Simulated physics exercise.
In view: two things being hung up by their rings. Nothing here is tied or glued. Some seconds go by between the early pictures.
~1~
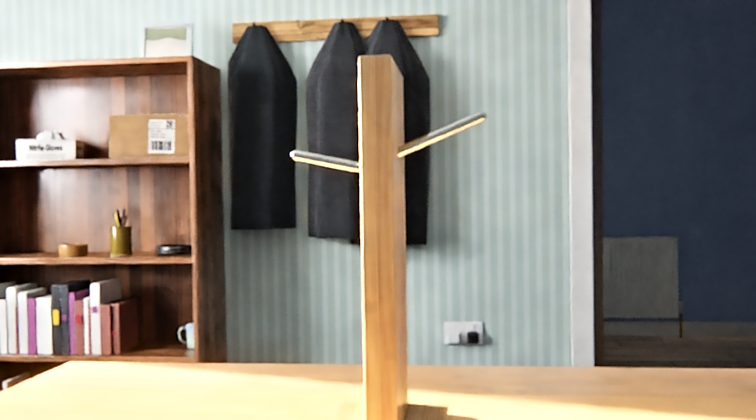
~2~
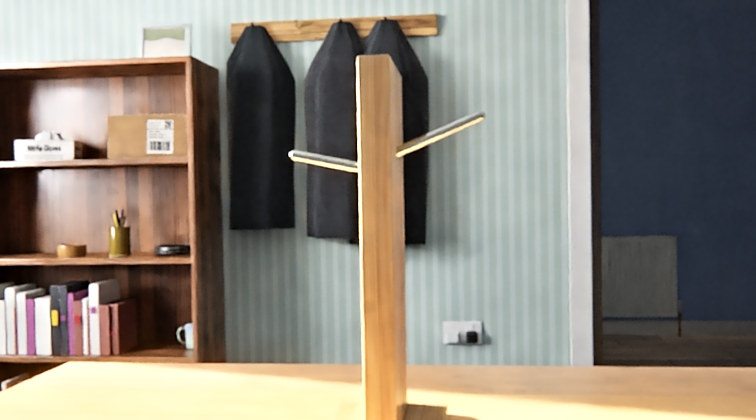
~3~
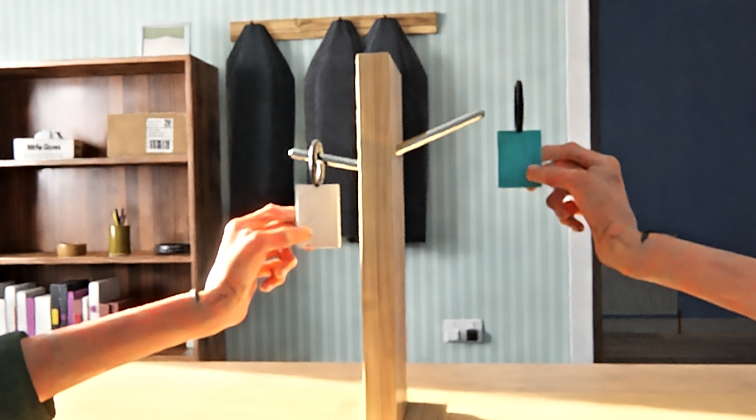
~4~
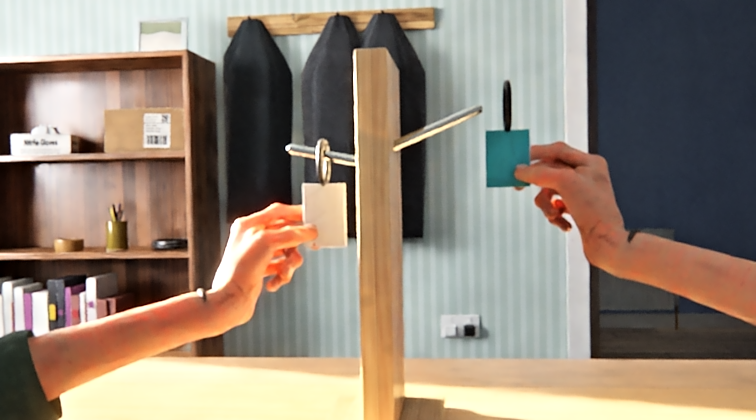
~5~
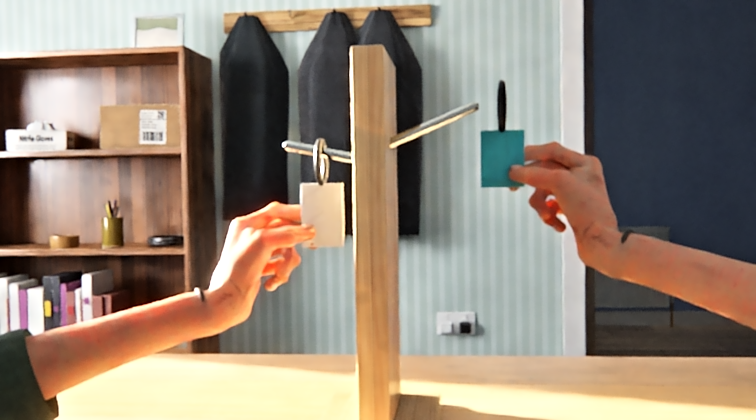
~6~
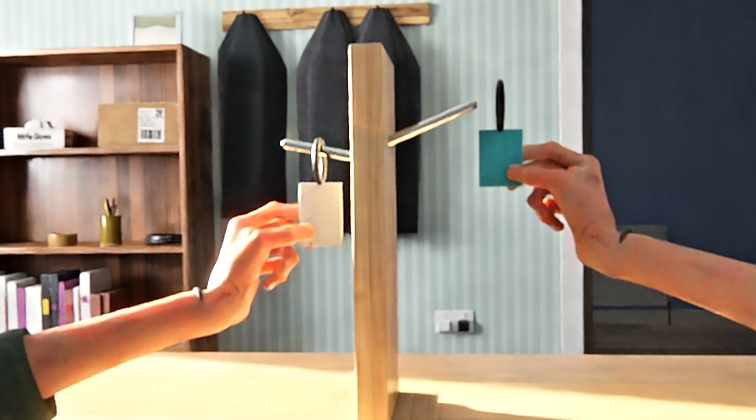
In a room with pale striped walls, seen from the front across a sunlit wooden tabletop, a wooden post with two thin angled pegs stands before a brown bookshelf at left, dark hanging garments and a dark doorway at right. Two hands appear, the left holding a white tag with its ring at the left peg, the right a turquoise tag with a black ring. The turquoise tag shifts slightly left near the right peg, the white tag barely moves, and the view drifts slightly.
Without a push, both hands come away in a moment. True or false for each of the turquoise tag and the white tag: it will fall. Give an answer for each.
Turquoise tag: True; white tag: False.
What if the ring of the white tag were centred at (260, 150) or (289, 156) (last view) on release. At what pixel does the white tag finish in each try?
Rest position (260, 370) for the first setting, (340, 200) for the second.
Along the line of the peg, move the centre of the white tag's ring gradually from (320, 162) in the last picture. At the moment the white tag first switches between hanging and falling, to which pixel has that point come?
The switch point lies roughly at (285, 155).
Then, 0.14 s past the last view, turquoise tag travelled about its own width near (501, 175); white tag at rest near (322, 193).
Then, 0.22 s past the last view, turquoise tag in the air near (502, 269); white tag at rest near (324, 193).
Then, 0.30 s past the last view, turquoise tag come down near (503, 370); white tag moving near (326, 194).
Finally, the turquoise tag slips down, near (503, 373); the white tag hangs there, near (339, 196).
